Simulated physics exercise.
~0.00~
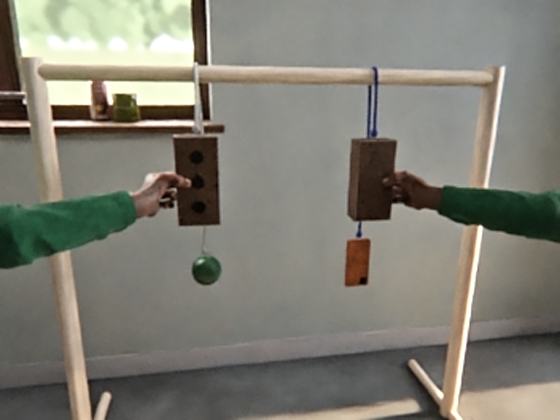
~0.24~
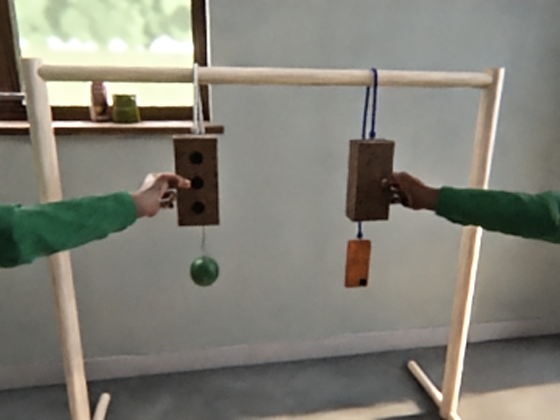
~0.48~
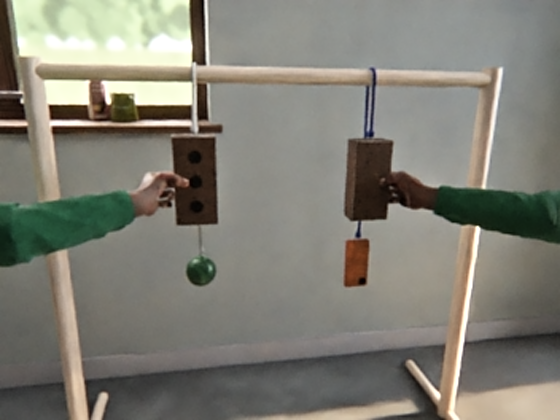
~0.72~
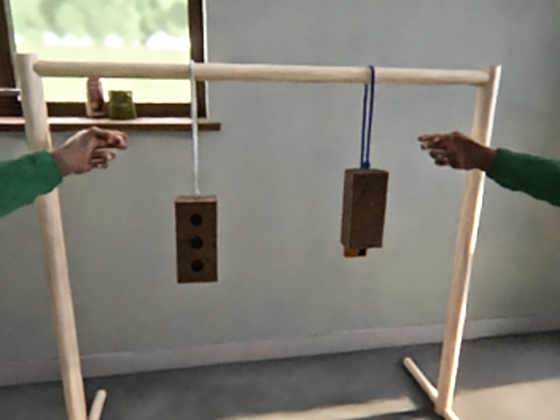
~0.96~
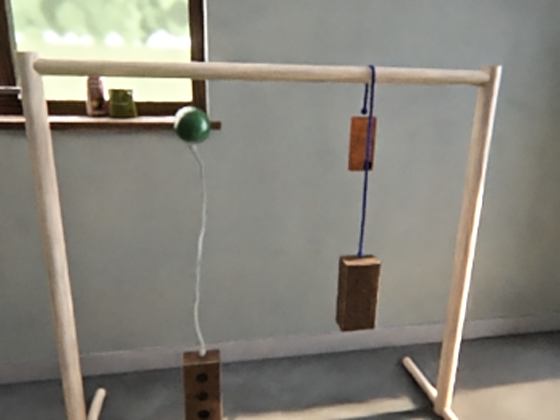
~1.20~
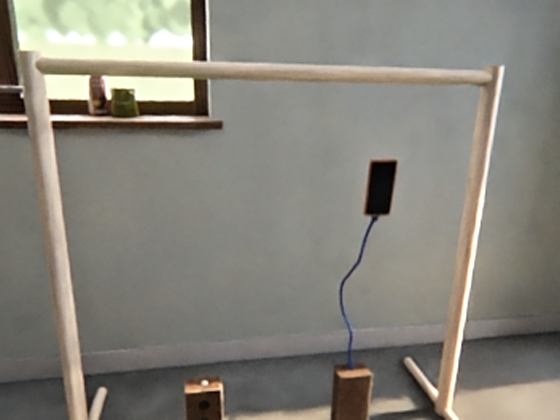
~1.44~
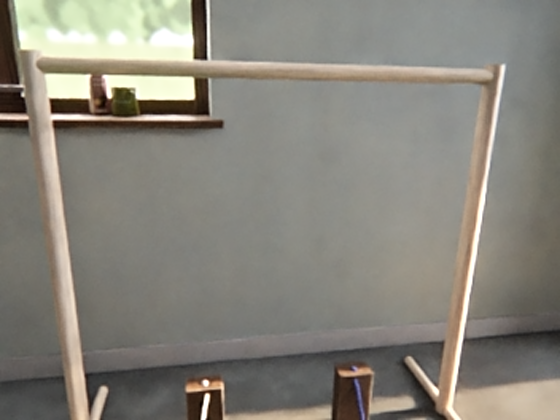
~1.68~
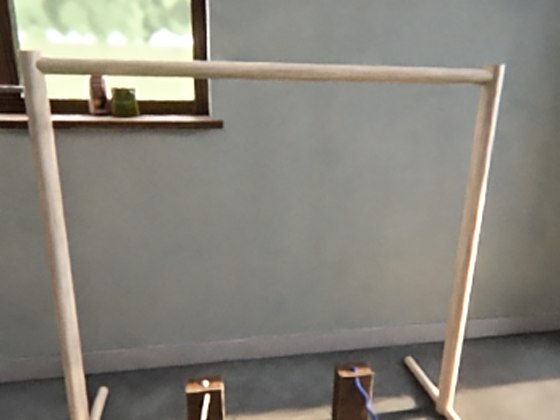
Two brown bricks released by hands drop to the floor, pulling a green ball and an orange block up and over a rail.
